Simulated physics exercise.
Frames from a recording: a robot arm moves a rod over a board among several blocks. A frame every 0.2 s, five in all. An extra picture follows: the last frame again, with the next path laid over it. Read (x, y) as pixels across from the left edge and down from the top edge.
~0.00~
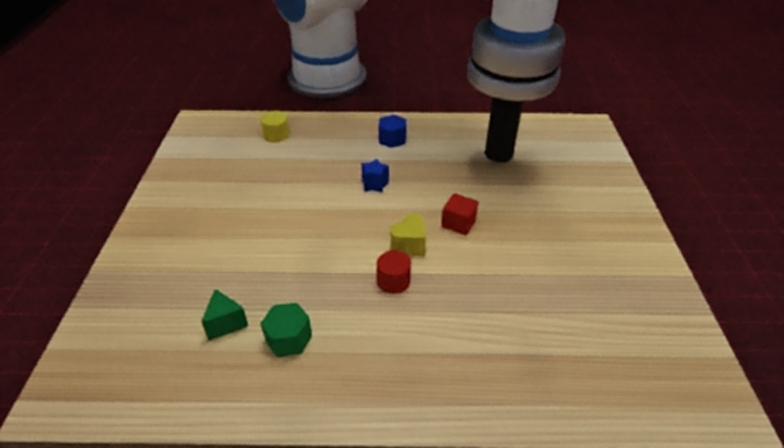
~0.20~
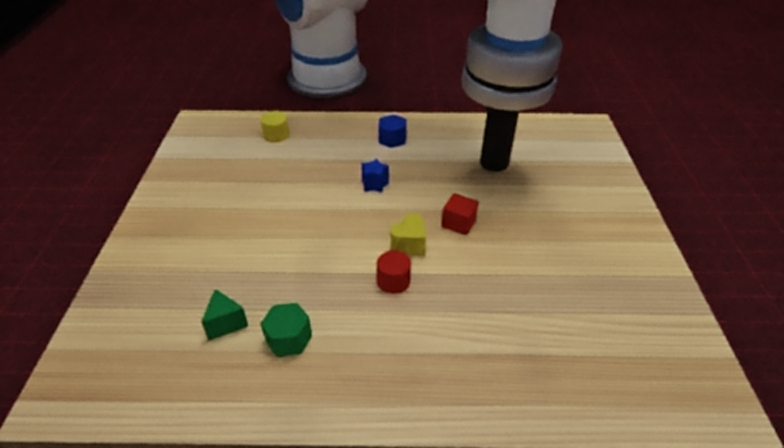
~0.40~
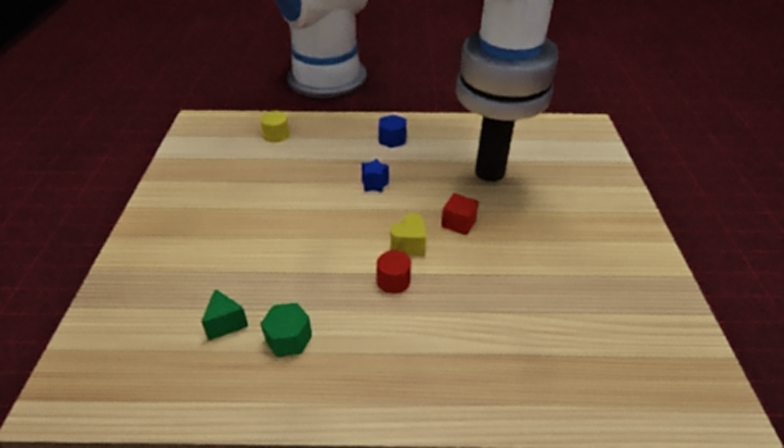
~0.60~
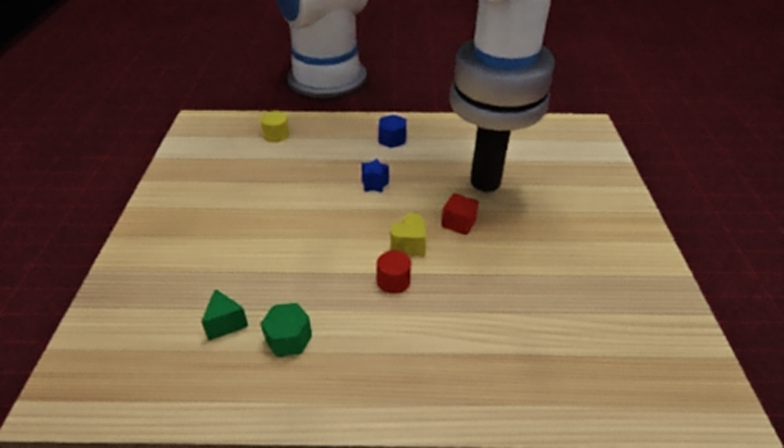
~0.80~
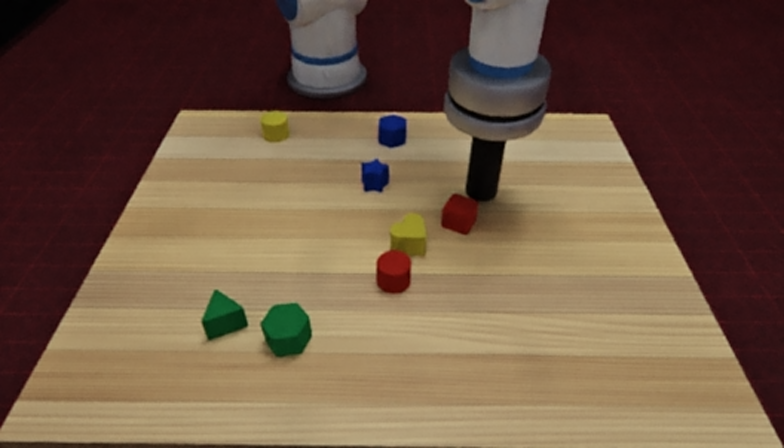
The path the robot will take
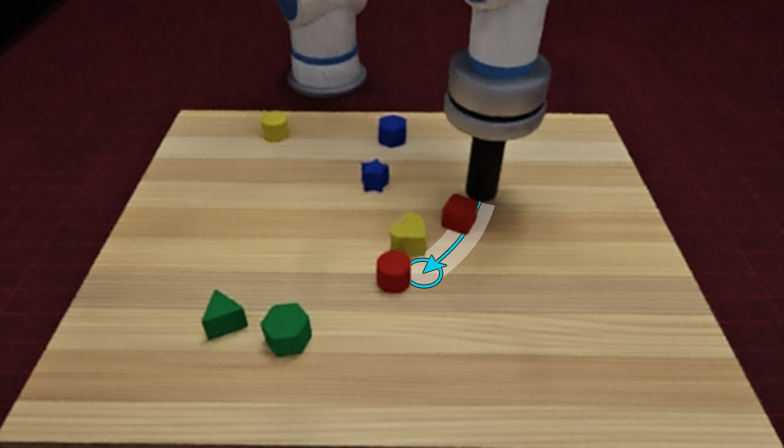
A pale wooden board on a dark red surface is seen from above its front edge, with a steady view. Green blocks sit at front left, a red cylinder, yellow block and red cube near the middle, and two blue blocks and a yellow one farther back. From the back right, the arm's black rod slides slowly forward and slightly left, nearing the red cube, while every block stays still.
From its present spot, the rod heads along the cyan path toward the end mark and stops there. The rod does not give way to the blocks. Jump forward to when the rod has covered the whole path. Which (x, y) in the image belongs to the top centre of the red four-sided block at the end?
Its top middle: (397, 240).
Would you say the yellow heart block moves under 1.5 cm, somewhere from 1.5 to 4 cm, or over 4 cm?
It will move more than 4 cm.
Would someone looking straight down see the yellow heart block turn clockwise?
In short: Yes.
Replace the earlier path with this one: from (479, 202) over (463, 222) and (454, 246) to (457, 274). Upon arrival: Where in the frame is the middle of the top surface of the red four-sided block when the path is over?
Roughly at (423, 236).
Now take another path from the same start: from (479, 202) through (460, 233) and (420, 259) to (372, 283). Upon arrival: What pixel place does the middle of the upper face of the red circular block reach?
If I read the scene right, the answer is (360, 292).
Path on the board, from (479, 202) by way of (469, 226) and (450, 250) to (423, 273).
The first path, step by step. One third of the way, rod at (470, 216); red four-sided block at (444, 218), turned 45° clockwise.
Two thirds of the way, rod at (451, 240); yellow heart block at (388, 232), turned 20° clockwise; red four-sided block at (418, 235), turned 75° clockwise.
At the end, rod at (424, 262); red circular block at (389, 264); yellow heart block at (368, 233), turned 30° clockwise; red four-sided block at (396, 240), turned 90° clockwise.
